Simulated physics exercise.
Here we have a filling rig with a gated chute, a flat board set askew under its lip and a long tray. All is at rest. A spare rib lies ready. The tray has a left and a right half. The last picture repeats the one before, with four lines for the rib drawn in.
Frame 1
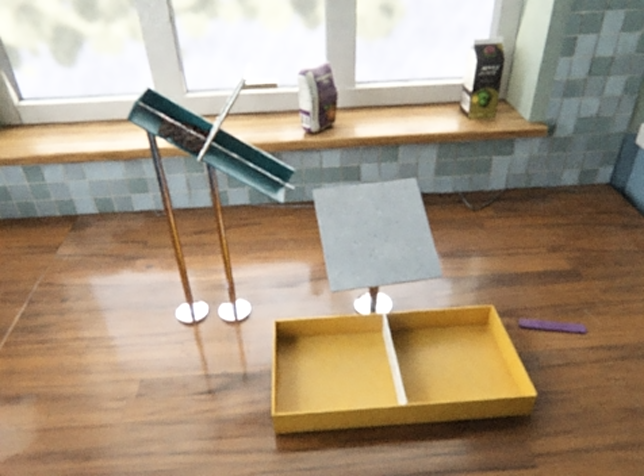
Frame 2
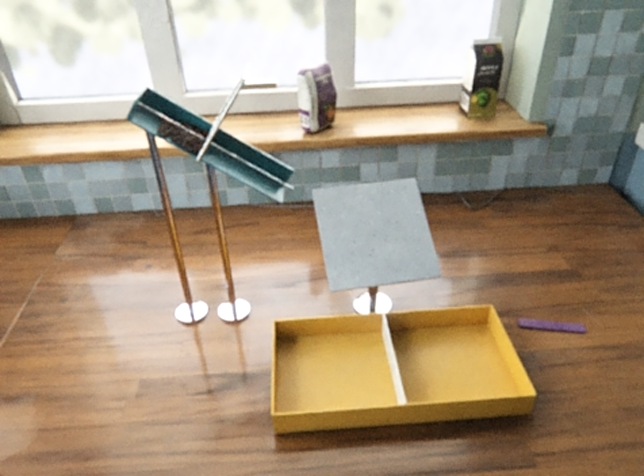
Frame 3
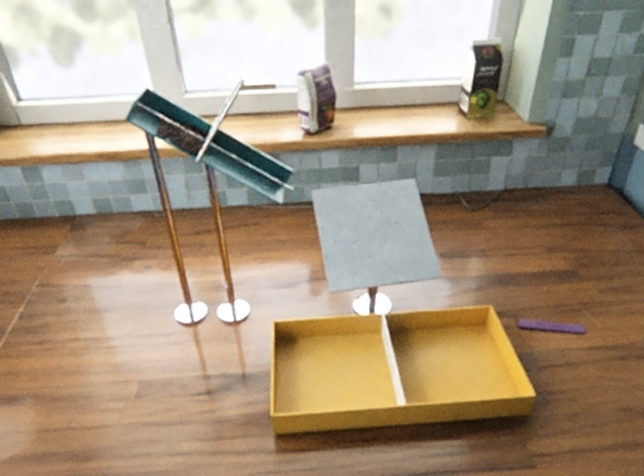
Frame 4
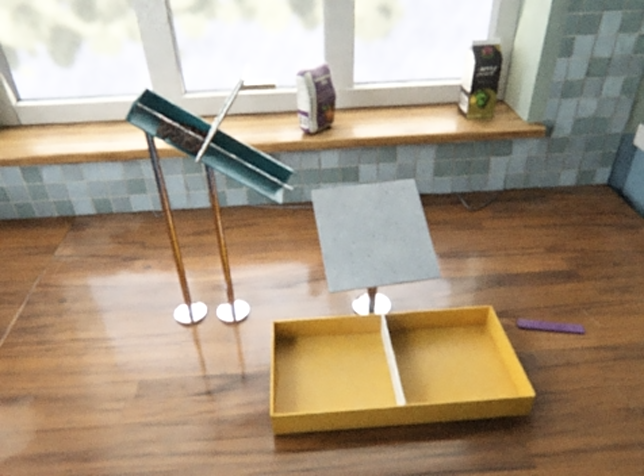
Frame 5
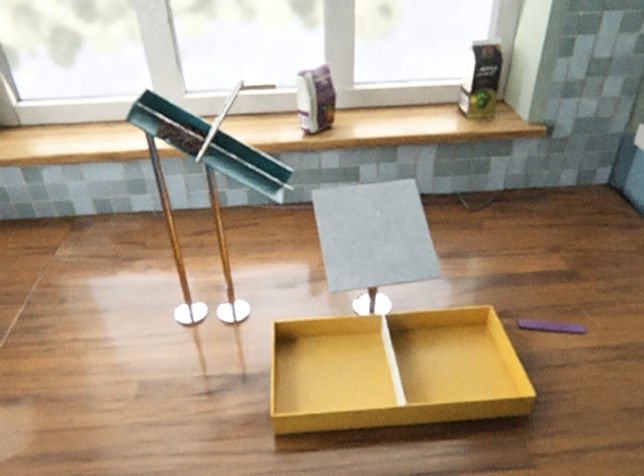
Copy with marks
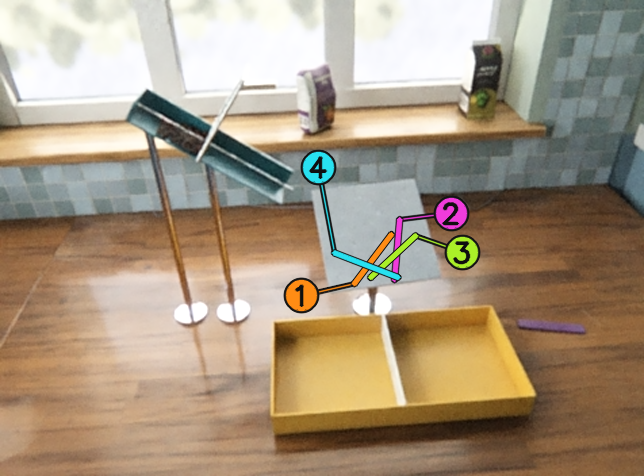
A teal chute, a tilted grey board and a yellow divided tray stay still.
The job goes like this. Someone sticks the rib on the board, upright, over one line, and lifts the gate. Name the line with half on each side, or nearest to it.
2.
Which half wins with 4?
Right.
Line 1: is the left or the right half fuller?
More lands on the left.
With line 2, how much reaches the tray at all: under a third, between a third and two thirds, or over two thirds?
Line 2 gives over two thirds.
On the marked copy, line 1 from (391, 234) to (354, 283); line 2 from (399, 219) to (394, 279); line 3 from (415, 235) to (370, 277); line 4 from (334, 252) to (397, 277).
If 1 is chosen, of what is caught, all but a few in the left half, a small share in the right.
If 2 is chosen, of what is caught, close to half in the left half, close to half in the right.
If 3 is chosen, of what is caught, all but a few in the left half, a small share in the right.
If 4 is chosen, of what is caught, a small share in the left half, all but a few in the right.
